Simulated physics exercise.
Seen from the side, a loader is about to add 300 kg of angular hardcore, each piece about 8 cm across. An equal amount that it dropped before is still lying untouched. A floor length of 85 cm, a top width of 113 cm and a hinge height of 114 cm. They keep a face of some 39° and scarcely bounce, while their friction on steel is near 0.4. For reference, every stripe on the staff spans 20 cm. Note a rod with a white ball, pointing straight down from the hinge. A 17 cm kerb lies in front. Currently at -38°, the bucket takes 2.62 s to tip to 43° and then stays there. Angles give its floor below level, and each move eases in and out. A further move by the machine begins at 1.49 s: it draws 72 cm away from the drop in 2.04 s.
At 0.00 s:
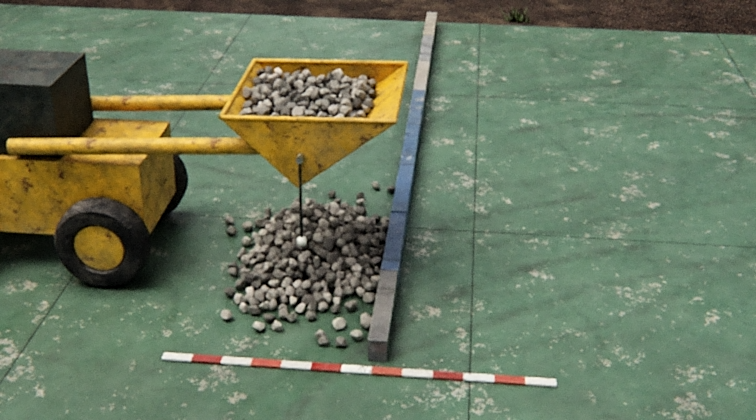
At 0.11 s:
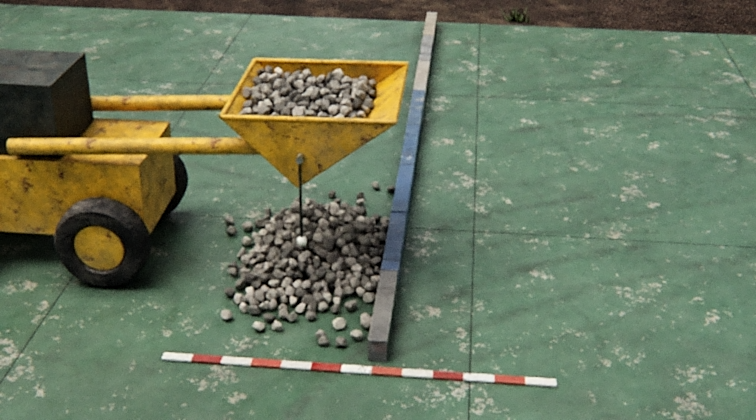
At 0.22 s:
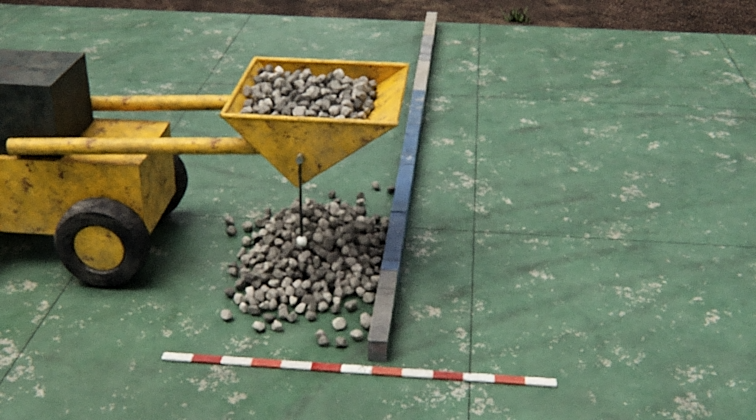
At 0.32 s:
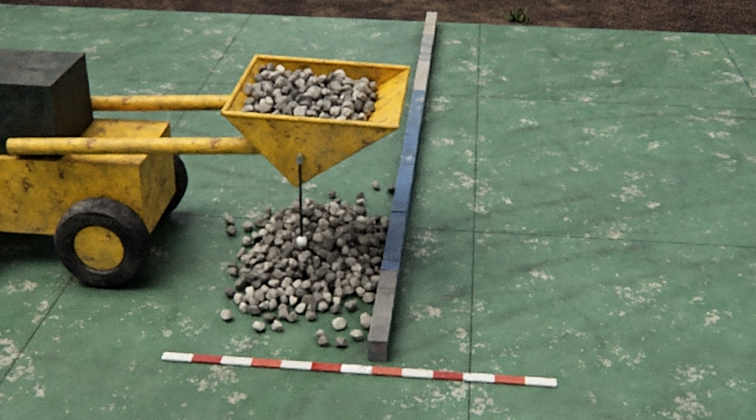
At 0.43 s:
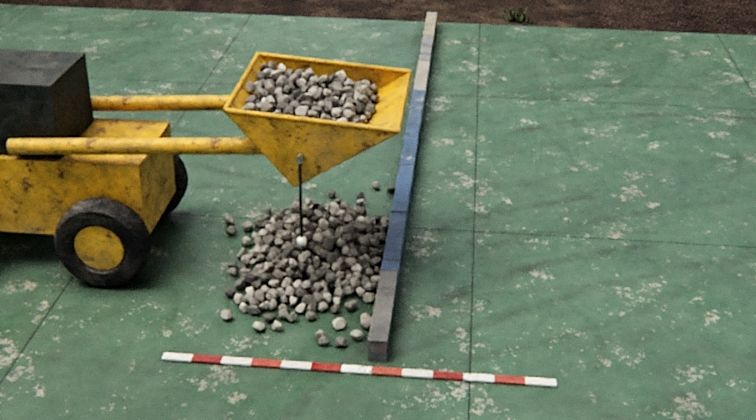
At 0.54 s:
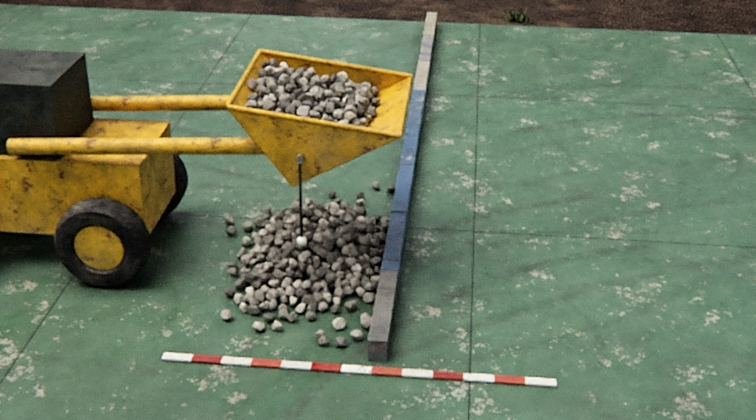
A yellow loader slowly tilts its stone-filled bucket slightly down to the right above a grey rock pile.
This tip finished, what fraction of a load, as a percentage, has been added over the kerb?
About 16 per cent of a load.
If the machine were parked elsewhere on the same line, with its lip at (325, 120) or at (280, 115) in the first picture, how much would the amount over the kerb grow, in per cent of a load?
I'd say close to 0 per cent for one and close to 0 per cent for the other, in that order.
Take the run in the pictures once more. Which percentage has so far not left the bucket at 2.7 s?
About 0 percent is still in there.
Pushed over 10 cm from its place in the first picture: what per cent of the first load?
Roughly 0 percent.
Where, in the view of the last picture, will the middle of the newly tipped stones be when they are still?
(364, 242).
After 2.0 s the floor is at 30°; in per cent of one load, 95 in the bucket, 105 on this side of the kerb; the foremost stones are at (392, 210).
After 2.7 s the floor is at 43°; in per cent of one load, 0 in the bucket, 184 on this side of the kerb, 15 over the kerb; the foremost stones are at (474, 276).
After 4.0 s the floor is at 43°; in per cent of one load, 0 in the bucket, 184 on this side of the kerb, 16 over the kerb; the foremost stones are at (481, 276).
After 6.7 s the floor is at 43°; in per cent of one load, 0 in the bucket, 184 on this side of the kerb, 16 over the kerb; the foremost stones are at (481, 276). Net gain over the kerb, 16.
